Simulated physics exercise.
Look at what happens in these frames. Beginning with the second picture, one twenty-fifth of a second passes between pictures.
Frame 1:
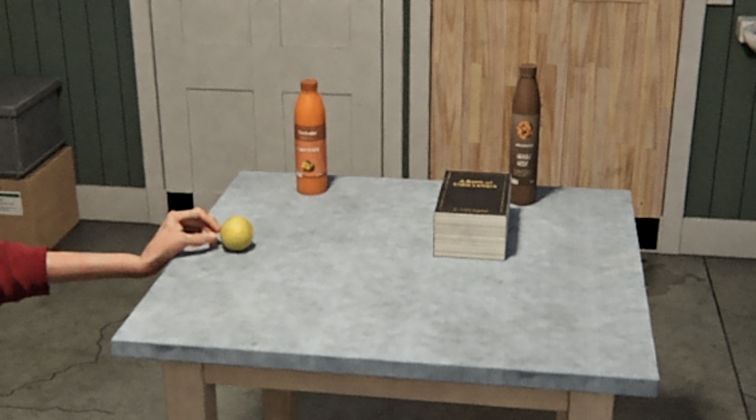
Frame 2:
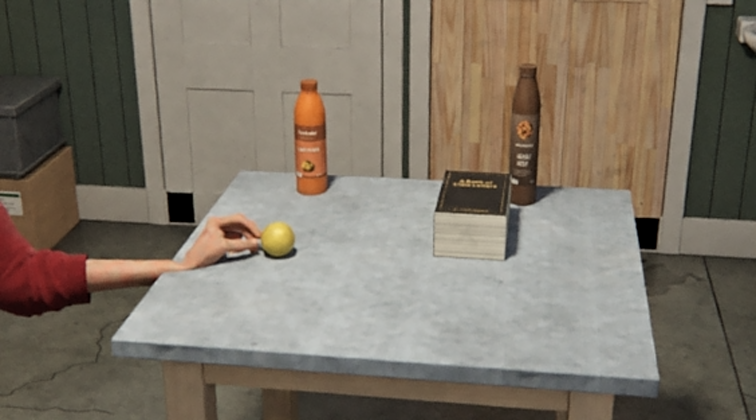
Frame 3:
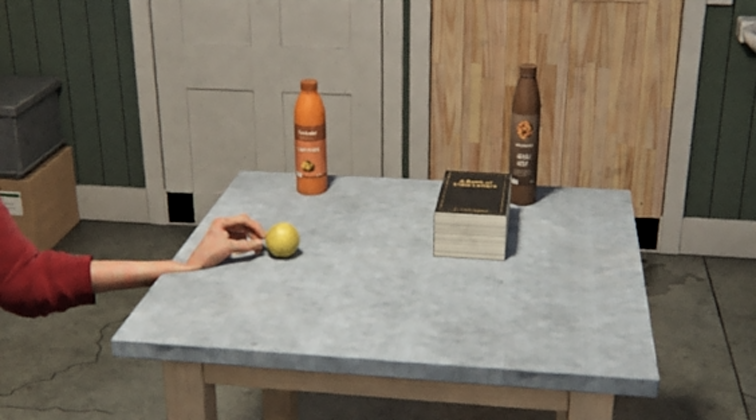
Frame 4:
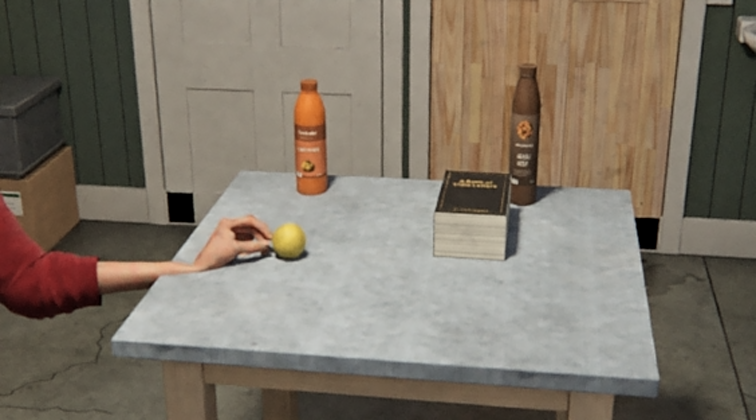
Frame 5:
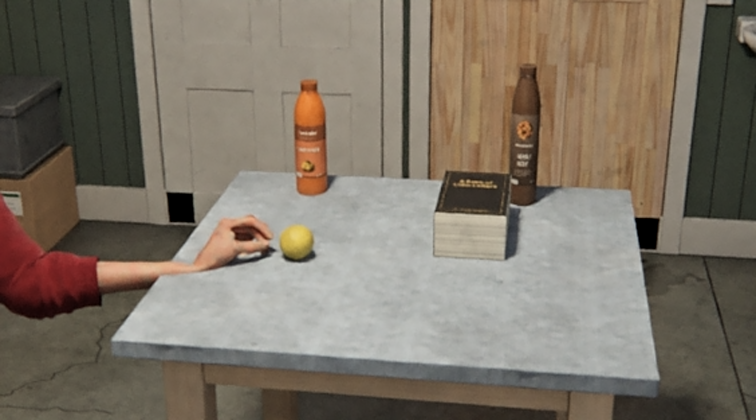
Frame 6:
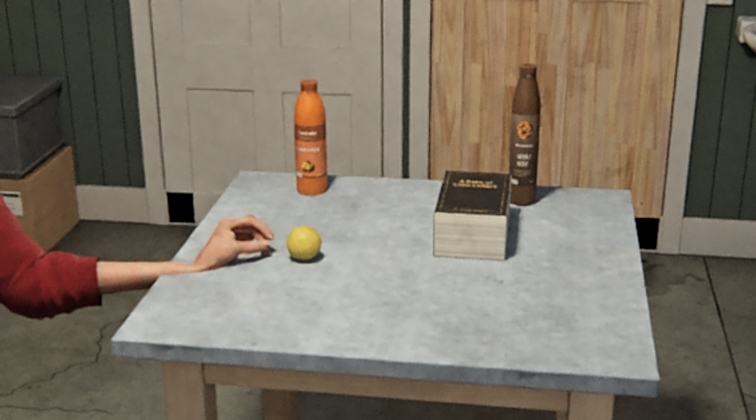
At the start, a red-sleeved arm reaches in from the left, its fingers touching a yellow lemon on a gray table with two bottles and a thick book. The hand nudges slightly right, then stays nearly still as the lemon moves a short way right, opening a small gap from the fingertips.
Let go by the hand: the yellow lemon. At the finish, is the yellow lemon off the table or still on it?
Still on it.
Then, 0.10 s later than the last frame, yellow lemon moved about its own width near (321, 245).
Then, 0.30 s later than the last frame, yellow lemon moved well along near (351, 249).
Then, 0.50 s later than the last frame, yellow lemon moved well along near (375, 253).
Then, 0.80 s later than the last frame, yellow lemon moved well along near (399, 256).
When it is over, moved from the start, yellow lemon. End places, in pixels of the last picture, yellow lemon near (408, 257).
